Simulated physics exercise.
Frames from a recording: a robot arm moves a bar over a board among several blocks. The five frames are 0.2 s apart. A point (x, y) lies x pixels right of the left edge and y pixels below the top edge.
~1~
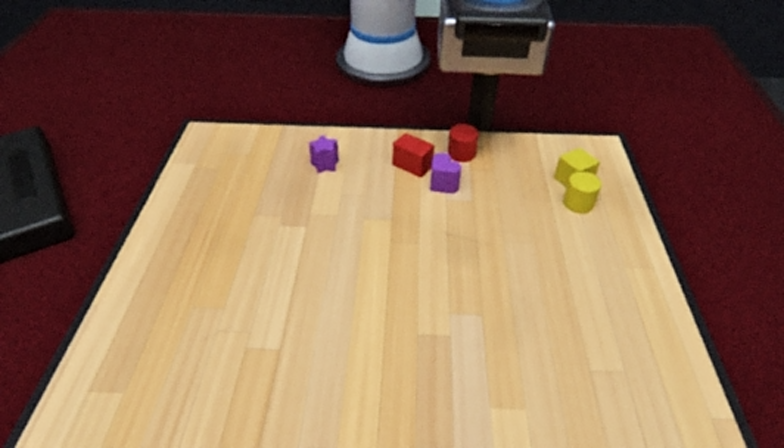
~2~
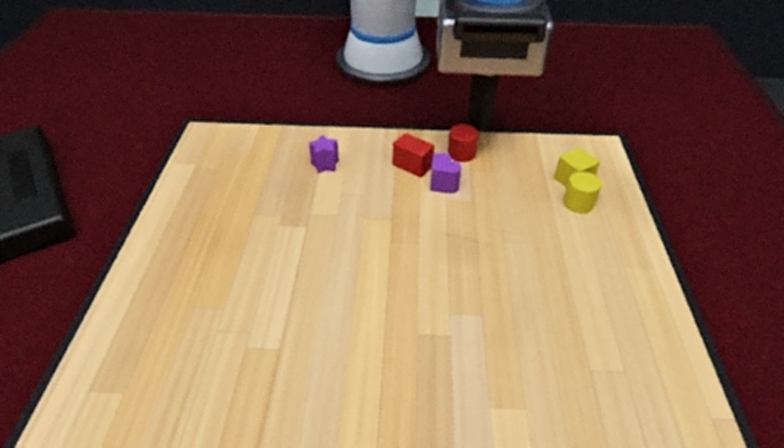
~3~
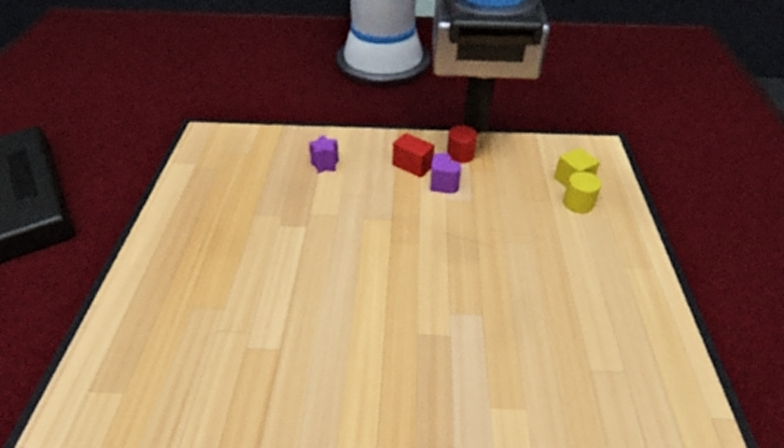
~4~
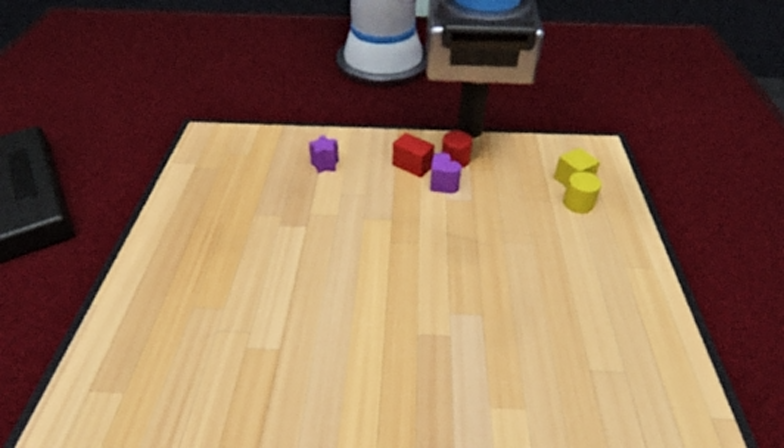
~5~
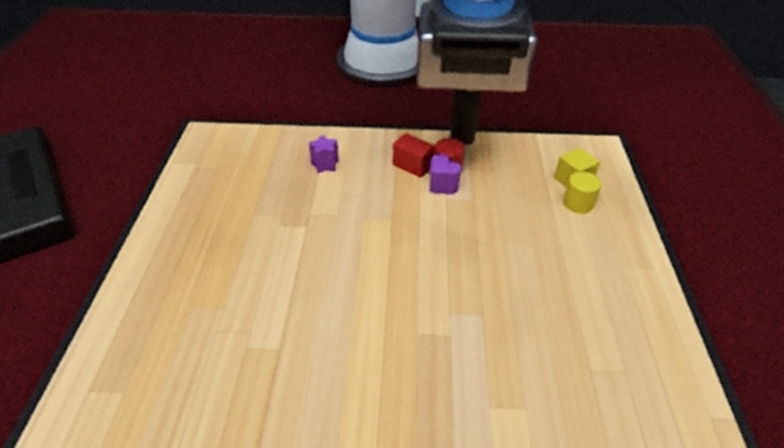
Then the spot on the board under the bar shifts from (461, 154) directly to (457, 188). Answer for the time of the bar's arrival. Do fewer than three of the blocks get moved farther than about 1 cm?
Yes, I think so.
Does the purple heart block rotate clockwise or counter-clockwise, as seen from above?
It turns counter-clockwise.
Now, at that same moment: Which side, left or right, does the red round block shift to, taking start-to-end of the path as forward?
It's pushed right.
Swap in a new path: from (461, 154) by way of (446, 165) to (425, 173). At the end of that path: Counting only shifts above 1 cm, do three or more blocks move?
I believe so.
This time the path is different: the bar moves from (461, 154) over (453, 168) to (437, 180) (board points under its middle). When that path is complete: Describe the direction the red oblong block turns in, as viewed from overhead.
It goes clockwise.
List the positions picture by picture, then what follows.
Tip of the bar (480, 123), middles of tops, red oblong block (414, 144), purple heart block (445, 163), red round block (464, 132), in the first frame.
Bar (479, 124), nothing pushed, in the second frame.
Bar (475, 127), red round block (463, 133), in the third frame.
Bar (470, 132), red round block (458, 138), in the fourth frame.
Bar (462, 139), red oblong block (414, 144), purple heart block (444, 164), red round block (450, 146), in the fifth frame.
On the path given first. Halfway along, bar (461, 156); red oblong block (411, 144); purple heart block (436, 175), turned 40° anticlockwise; red round block (439, 158).
At the end, bar (459, 173); red oblong block (411, 144); purple heart block (433, 180), turned 50° anticlockwise; red round block (430, 163).
